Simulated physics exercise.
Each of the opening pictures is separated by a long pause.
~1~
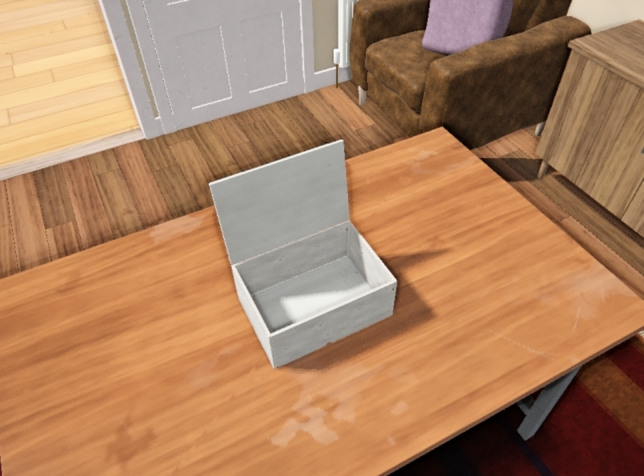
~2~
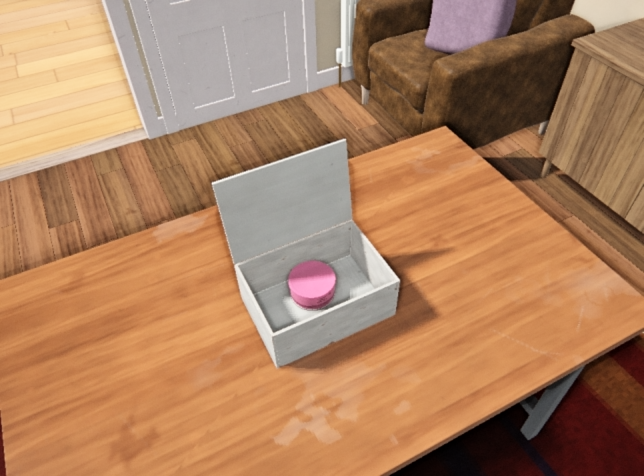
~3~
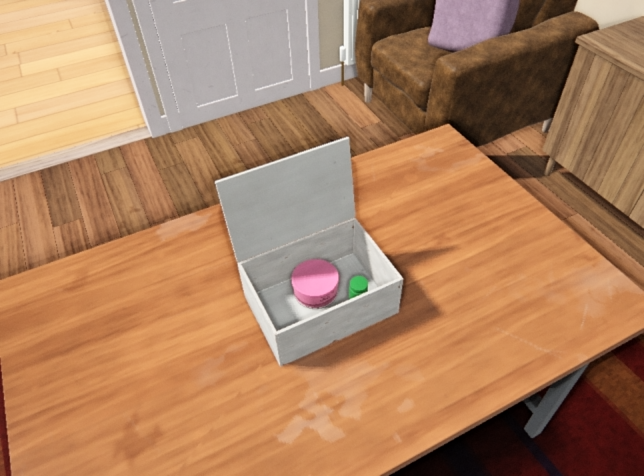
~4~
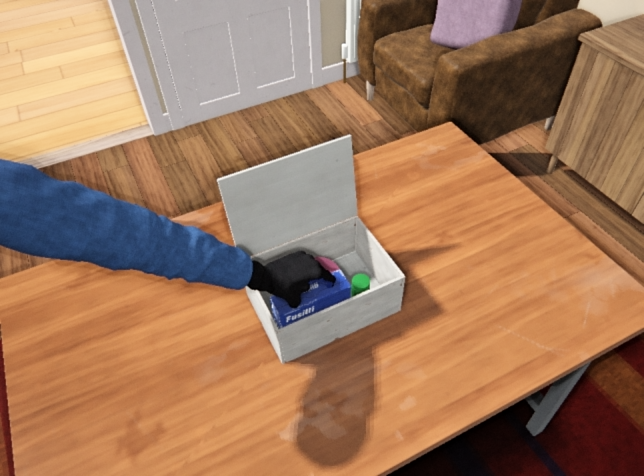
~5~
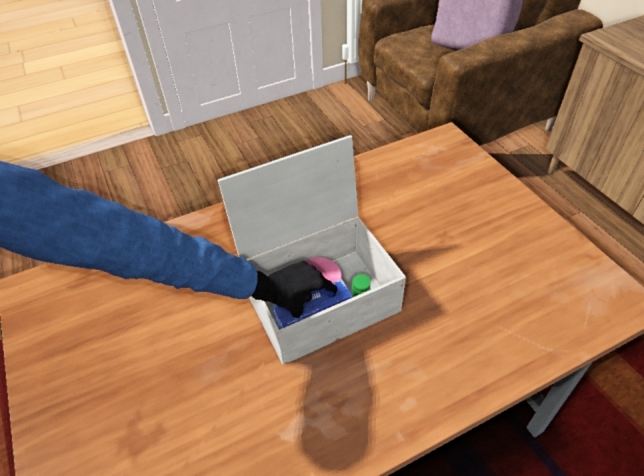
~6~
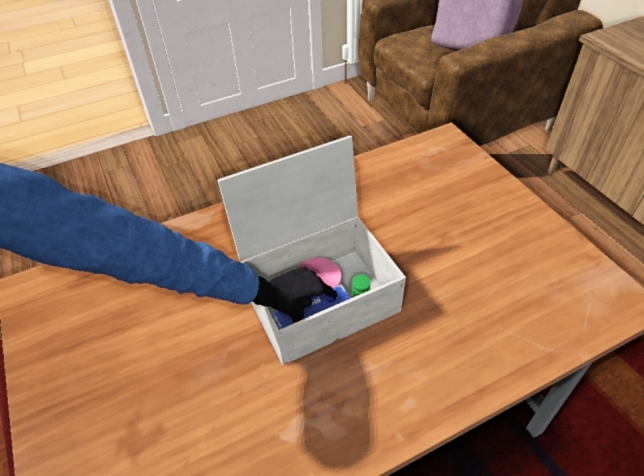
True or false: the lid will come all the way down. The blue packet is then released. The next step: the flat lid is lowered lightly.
True.
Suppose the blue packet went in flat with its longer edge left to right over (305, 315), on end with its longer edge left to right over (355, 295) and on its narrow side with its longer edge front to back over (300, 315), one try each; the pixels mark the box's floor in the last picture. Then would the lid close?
The first attempt ends with the lid lying shut, the second with it standing open, and the third with it lying shut.
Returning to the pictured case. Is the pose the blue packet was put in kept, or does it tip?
Simply put, it remains unturned.
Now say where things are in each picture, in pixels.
In the first picture, the last thing is not in view yet.
In the second picture, the last thing is not in view yet; pink tub (312, 286).
In the third picture, the last thing is not in view yet; pink tub (315, 284).
In the fourth picture, on its way; blue packet (312, 305).
In the fifth picture, on its way.
In the sixth picture, put in, still held.
Then, 1.20 s on from there, lid starting down.
Then, 1.60 s on from there, lid 57° above the rim.
Then, 1.80 s on from there, lid 35° above the rim.
Then, 2.00 s on from there, lid 7° above the rim.
In the end, lid shut; all 3 unmoved. At the end, from the last picture's camera, blue packet near (314, 319).
